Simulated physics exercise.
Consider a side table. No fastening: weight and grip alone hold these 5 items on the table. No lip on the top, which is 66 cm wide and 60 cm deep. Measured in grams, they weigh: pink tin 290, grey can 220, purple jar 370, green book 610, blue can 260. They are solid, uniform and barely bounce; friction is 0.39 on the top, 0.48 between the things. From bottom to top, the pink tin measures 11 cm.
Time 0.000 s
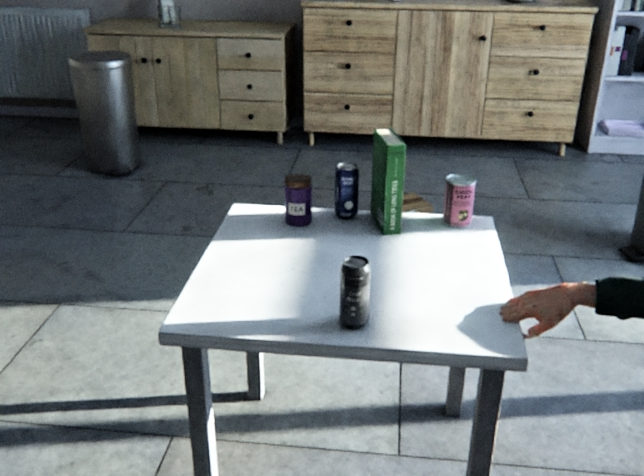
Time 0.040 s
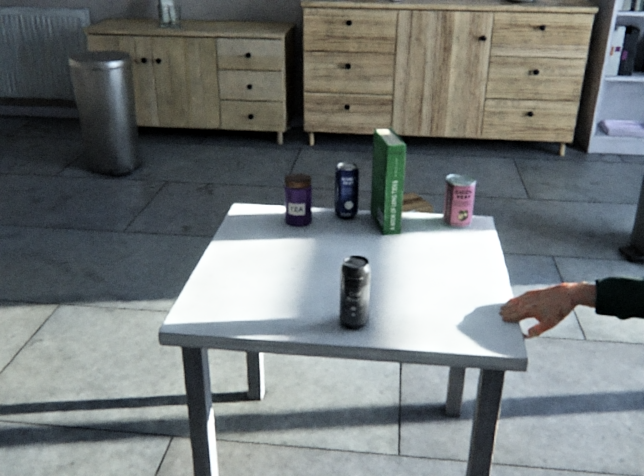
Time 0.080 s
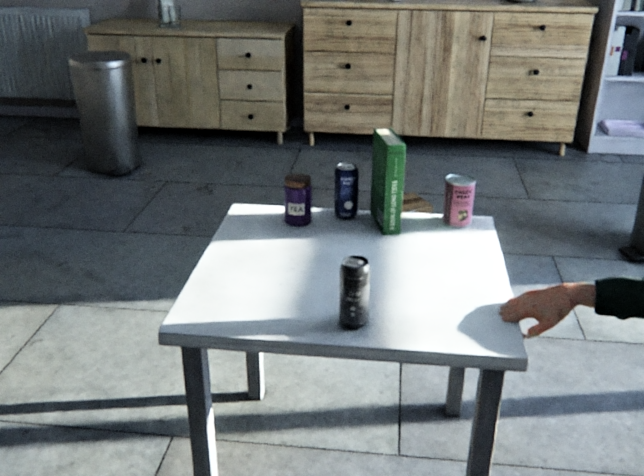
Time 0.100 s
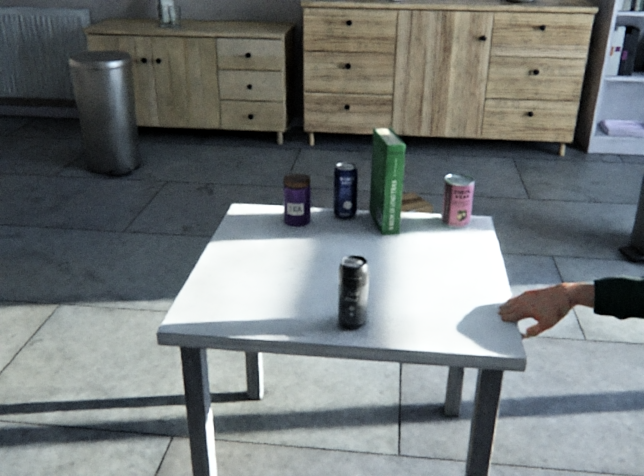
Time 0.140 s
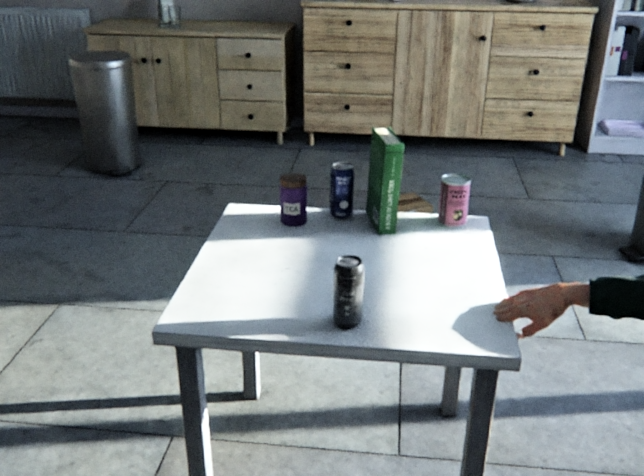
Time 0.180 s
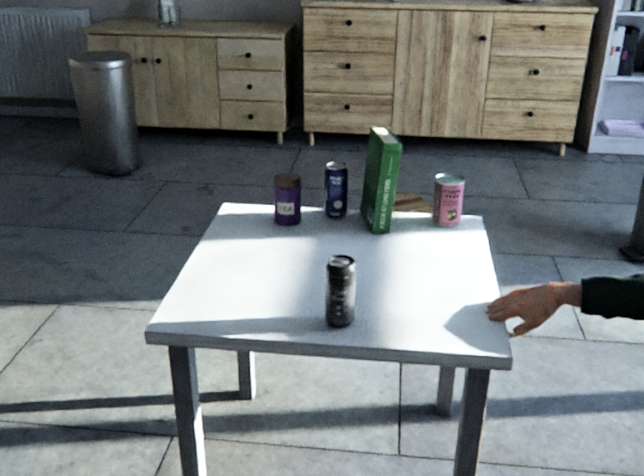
A white side table stands on a grey tiled floor in front of wooden cabinets and a metal bin, seen from slightly above. A dark grey can sits near the front, with a purple jar, blue can, upright green book and pink tin along the back. A hand at the right edge nudges the table slightly left, the objects shifting with it and the book leaning a little, while the camera stays still.
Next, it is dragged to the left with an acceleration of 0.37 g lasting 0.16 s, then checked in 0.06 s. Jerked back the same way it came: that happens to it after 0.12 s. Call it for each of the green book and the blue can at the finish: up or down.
Green book down, blue can up.
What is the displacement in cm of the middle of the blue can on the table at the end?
It ends up around 3 cm from its start.
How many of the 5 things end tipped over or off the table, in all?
Count: 1.
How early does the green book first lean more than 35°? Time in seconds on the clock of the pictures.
That comes at close to 0.6 seconds.
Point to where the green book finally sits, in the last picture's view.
Around pixel (344, 242).
By 0.58 s, table shifted 1 cm; green book tilted 37° near (356, 183); blue can tilted 8° near (329, 189); grey can 2 cm from its spot.
By 0.88 s, green book on its side near (362, 206); blue can 3 cm from its spot near (335, 190).
When it is over (2.2 s), lying over on the table, green book; the other 4 within 5 cm of the start. In the last view, green book near (344, 242), blue can near (336, 191).
